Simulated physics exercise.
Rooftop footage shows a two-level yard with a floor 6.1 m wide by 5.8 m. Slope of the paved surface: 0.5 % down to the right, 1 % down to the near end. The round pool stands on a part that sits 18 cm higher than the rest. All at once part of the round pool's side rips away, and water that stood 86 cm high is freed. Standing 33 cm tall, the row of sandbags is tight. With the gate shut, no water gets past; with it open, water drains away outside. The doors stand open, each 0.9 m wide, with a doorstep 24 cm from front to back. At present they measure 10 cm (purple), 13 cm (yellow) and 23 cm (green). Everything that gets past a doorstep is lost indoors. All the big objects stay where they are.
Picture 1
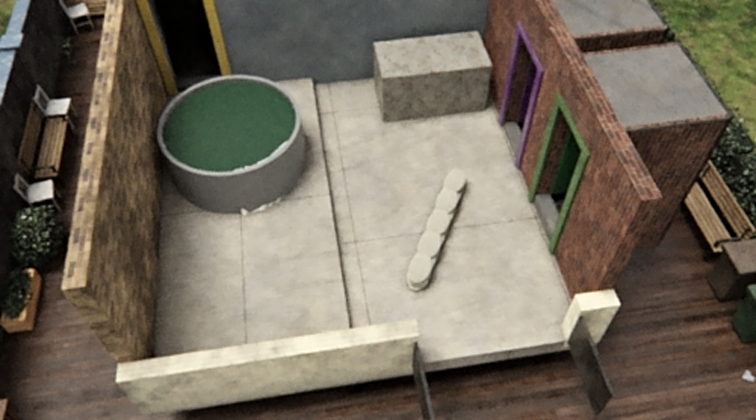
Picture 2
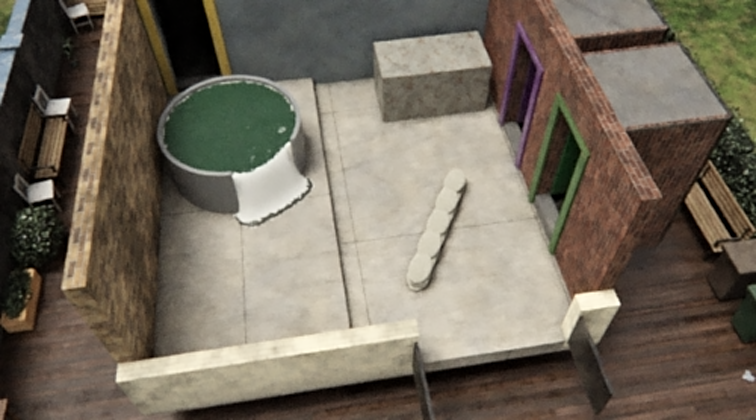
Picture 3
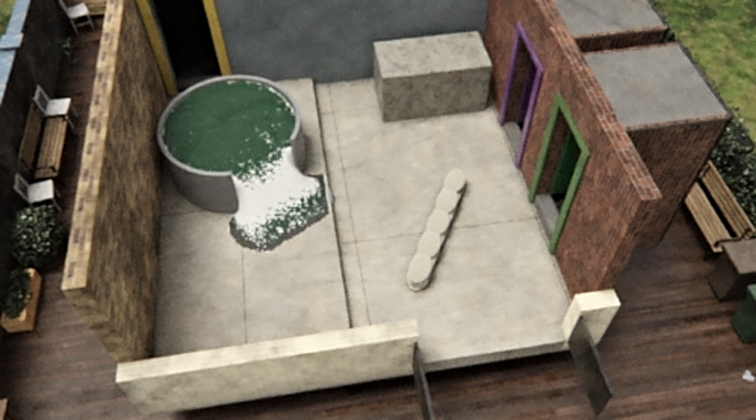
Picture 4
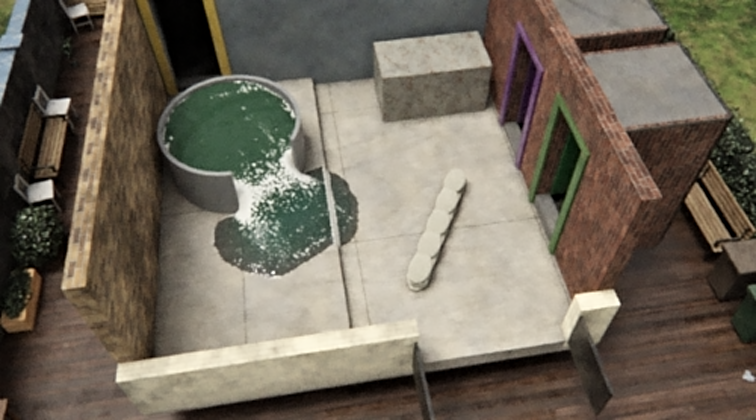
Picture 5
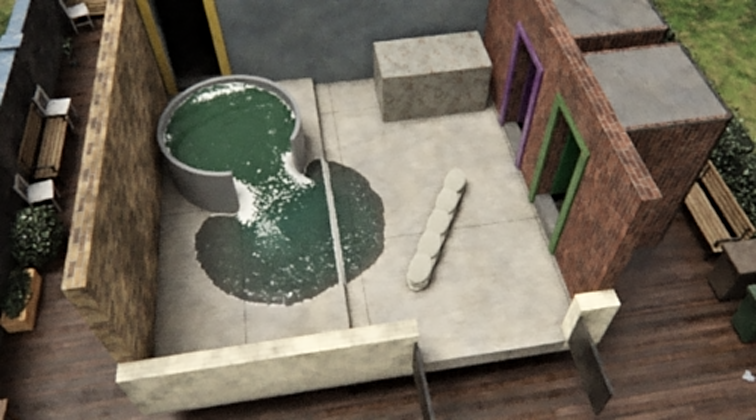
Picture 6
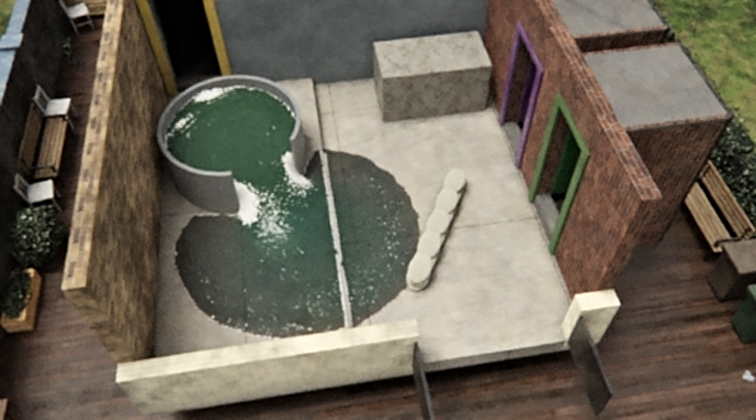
In a walled yard, green water bursts from a round pool's side and spreads across the paving.
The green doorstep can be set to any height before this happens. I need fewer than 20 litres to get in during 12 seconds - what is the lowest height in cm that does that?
I would say 6 cm is just enough.
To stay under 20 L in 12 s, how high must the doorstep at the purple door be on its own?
At purple, roughly 8.0 cm.
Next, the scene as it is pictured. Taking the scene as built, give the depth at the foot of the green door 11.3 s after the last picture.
About 10.0 cm.
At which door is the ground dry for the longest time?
Answer: The yellow door.
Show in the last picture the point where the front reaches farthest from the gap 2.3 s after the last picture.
(571, 324).
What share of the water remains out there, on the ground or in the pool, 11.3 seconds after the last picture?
Remaining share: Around 64 %.
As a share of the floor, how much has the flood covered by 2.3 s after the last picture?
Around 60 per cent of the floor.
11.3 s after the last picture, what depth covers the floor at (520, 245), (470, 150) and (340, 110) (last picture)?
In that order: 8, 8 and 8 cm.
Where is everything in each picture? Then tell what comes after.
Still water, 86 cm deep, in the round pool at (230, 126); the green door at (554, 185) is dry, in the first picture.
Water pours out at (272, 187) and has run 0.3 m, to (256, 223); about 9 cm deep outside, 86 cm at the back, in the second picture.
Water pours out at (272, 188) and has run 0.8 m, to (269, 246); about 11 cm deep outside, 86 cm at the back, in the third picture.
Water pours out at (272, 190) and has run 1.3 m, to (283, 270); about 9 cm deep outside, 85 cm at the back, in the fourth picture.
Water pours out at (272, 189) and has run 1.9 m, to (321, 288); about 6 cm deep outside, 76 cm at the back, in the fifth picture.
Water pours out at (272, 189) and has run 2.5 m, to (343, 322); about 5 cm deep outside, 68 cm at the back; 2.1 m in a straight line remain to the green door at (554, 185), in the sixth picture.
Then, 0.7 s after the last picture water covers 40 % of the floor, deepest (41 cm) near (410, 272); it has not reached the green door.
Then, 2.3 s after the last picture water covers 60 % of the floor, deepest (33 cm) near (364, 355); it has not reached the green door.
Then, 11.3 s after the last picture water covers 85 % of the floor, deepest (16 cm) near (364, 355); 10 cm at the green door, 0 litres in over its 23 cm doorstep.
At the green door as built, the water peaked near 10 cm, 11.3 s after the last picture.
With a doorstep of 5 cm, 39 litres would have come in within the 12 s; with 7 cm, 11 litres. So under 20 litres takes about 6 cm.
